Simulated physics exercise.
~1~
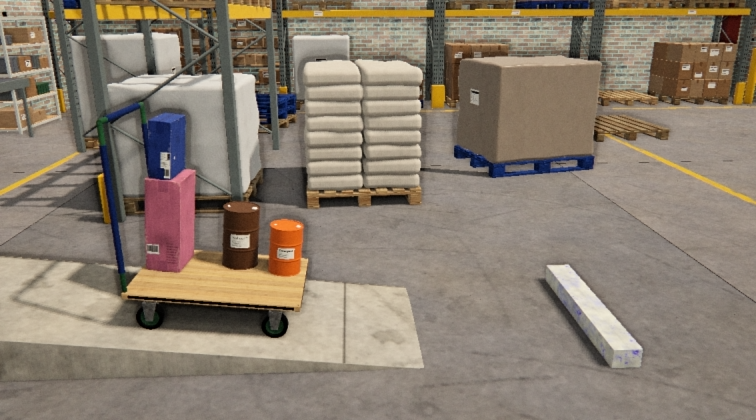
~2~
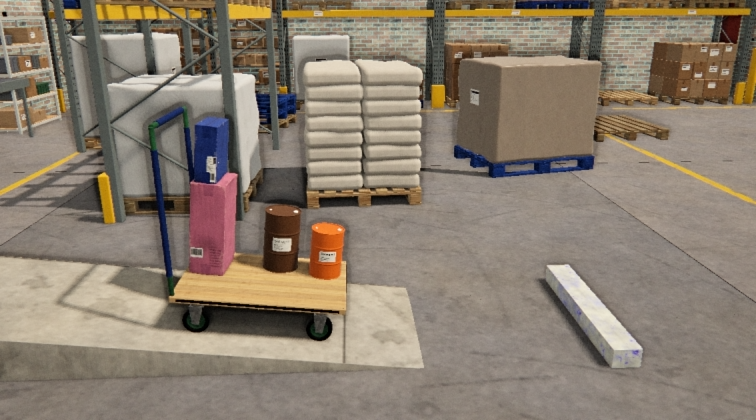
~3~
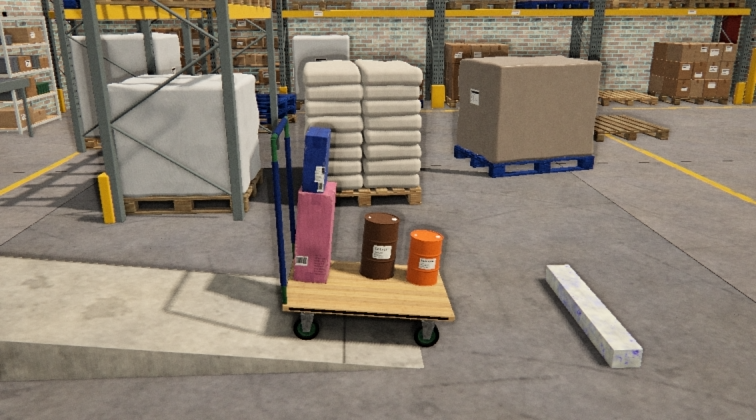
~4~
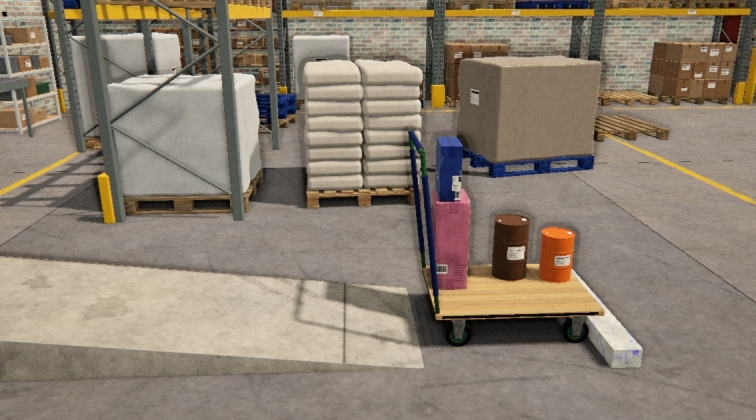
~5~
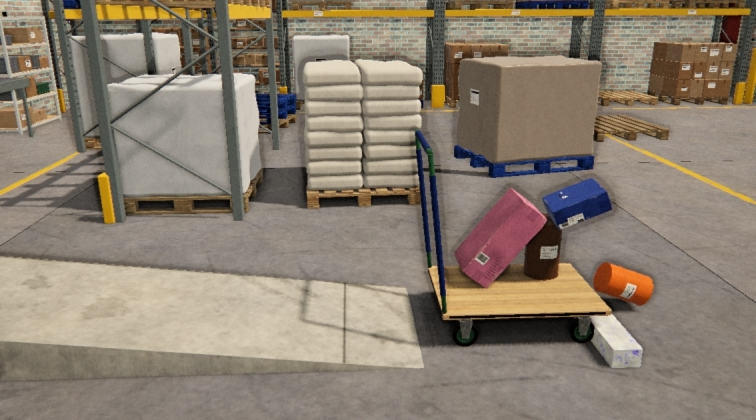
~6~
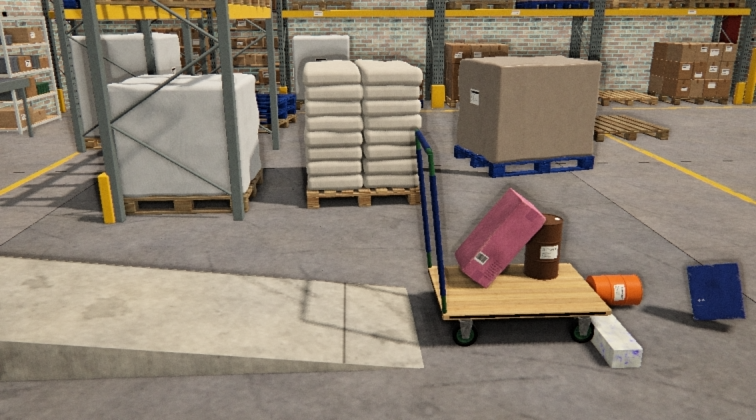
The clip opens on a warehouse floor, where a flat trolley carries a blue box stacked on a pink box, with a brown canister and a smaller orange one beside them. It rolls right, down a low ramp and onto level ground, its load upright. The trolley reaches a pale kerb and stops abruptly. The pink box tips against the brown canister, while the blue box and orange canister pitch off the right side. At the end, the blue box is tilted at far right, the orange canister lies beyond the kerb, and the other two remain aboard.
